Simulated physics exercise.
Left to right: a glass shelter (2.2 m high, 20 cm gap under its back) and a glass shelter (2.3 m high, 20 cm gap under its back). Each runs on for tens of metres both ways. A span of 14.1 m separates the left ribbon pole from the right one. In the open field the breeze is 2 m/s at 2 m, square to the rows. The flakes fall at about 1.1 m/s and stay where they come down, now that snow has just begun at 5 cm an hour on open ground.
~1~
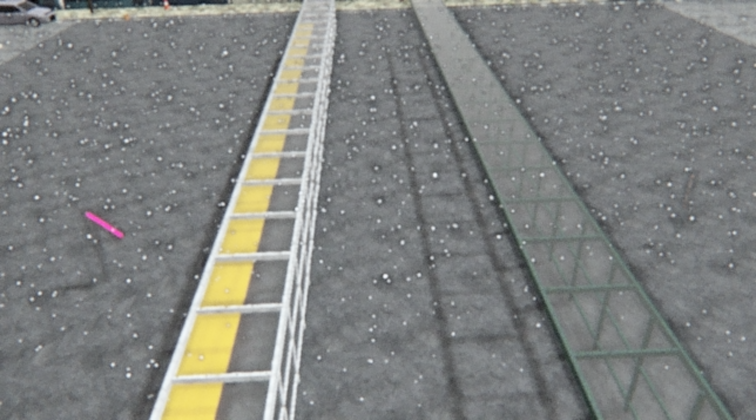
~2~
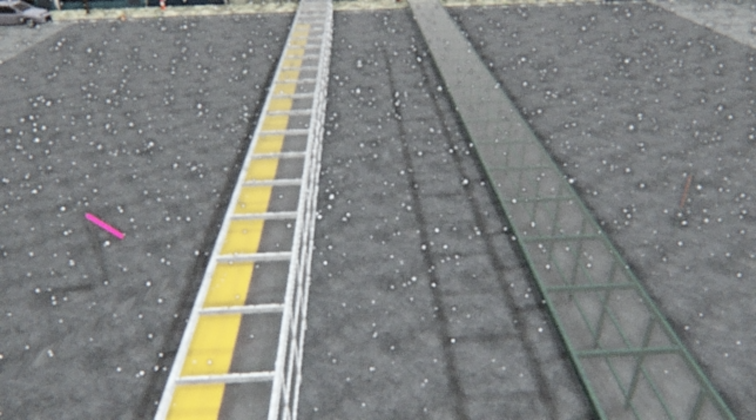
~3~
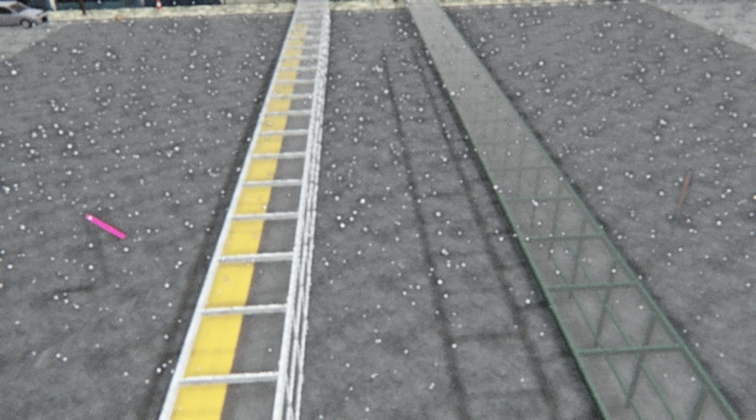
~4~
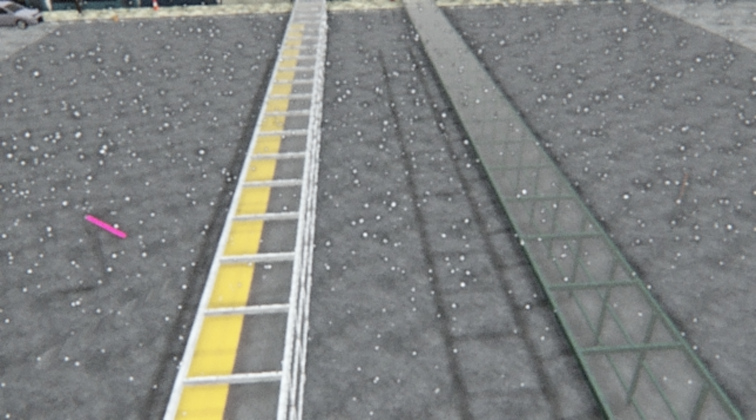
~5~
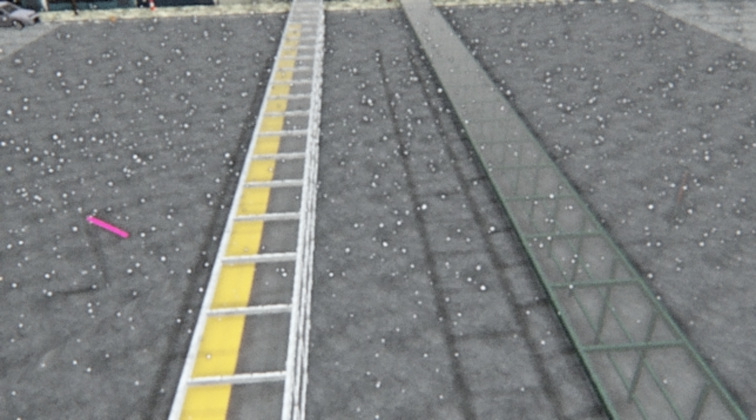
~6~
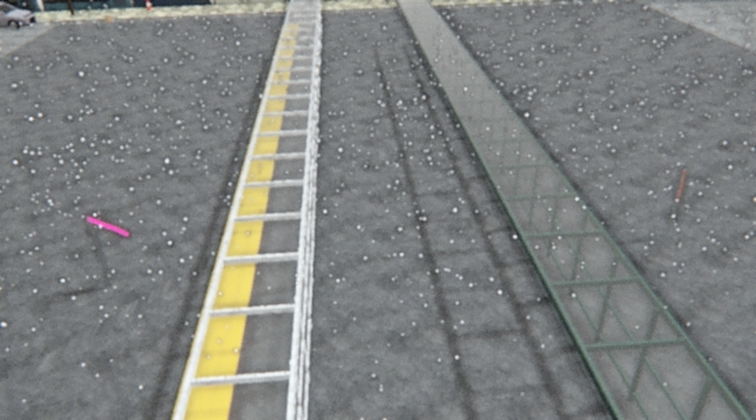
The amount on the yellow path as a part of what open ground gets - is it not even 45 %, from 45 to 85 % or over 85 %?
It is more than 85 %.
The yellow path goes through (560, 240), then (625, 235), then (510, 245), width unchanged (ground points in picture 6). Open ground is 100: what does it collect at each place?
100 %, then 100 %, then 0 %.
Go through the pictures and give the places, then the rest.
In the first frame, the left ribbon ends at (122, 236), leaning 45 degrees to the right.
In the second frame, the yellow one passes (235, 259).
In the third frame, the left ribbon ends at (124, 237), leaning 50 degrees to the right, above the rows the flakes slant 70 degrees from upright, towards the right and the top of the left glass shelter crosses (278, 154).
In the fourth frame, the yellow one passes (249, 210).
In the fifth frame, the left ribbon ends at (126, 236), leaning 55 degrees to the right and above the rows the flakes slant 70 degrees from upright, towards the right.
In the sixth frame, the right ribbon ends at (676, 202), hanging almost straight and the top of the left glass shelter crosses (278, 154).
10 minutes on, 9 mm on the yellow path, 8 mm in the open.
30 minutes on, 26 mm on the yellow path, 25 mm in the open.
60 minutes on, 52 mm on the yellow path, 50 mm in the open, so the yellow path has 104 % of the open amount; the left half of it has 104 %, the right half 105 %.
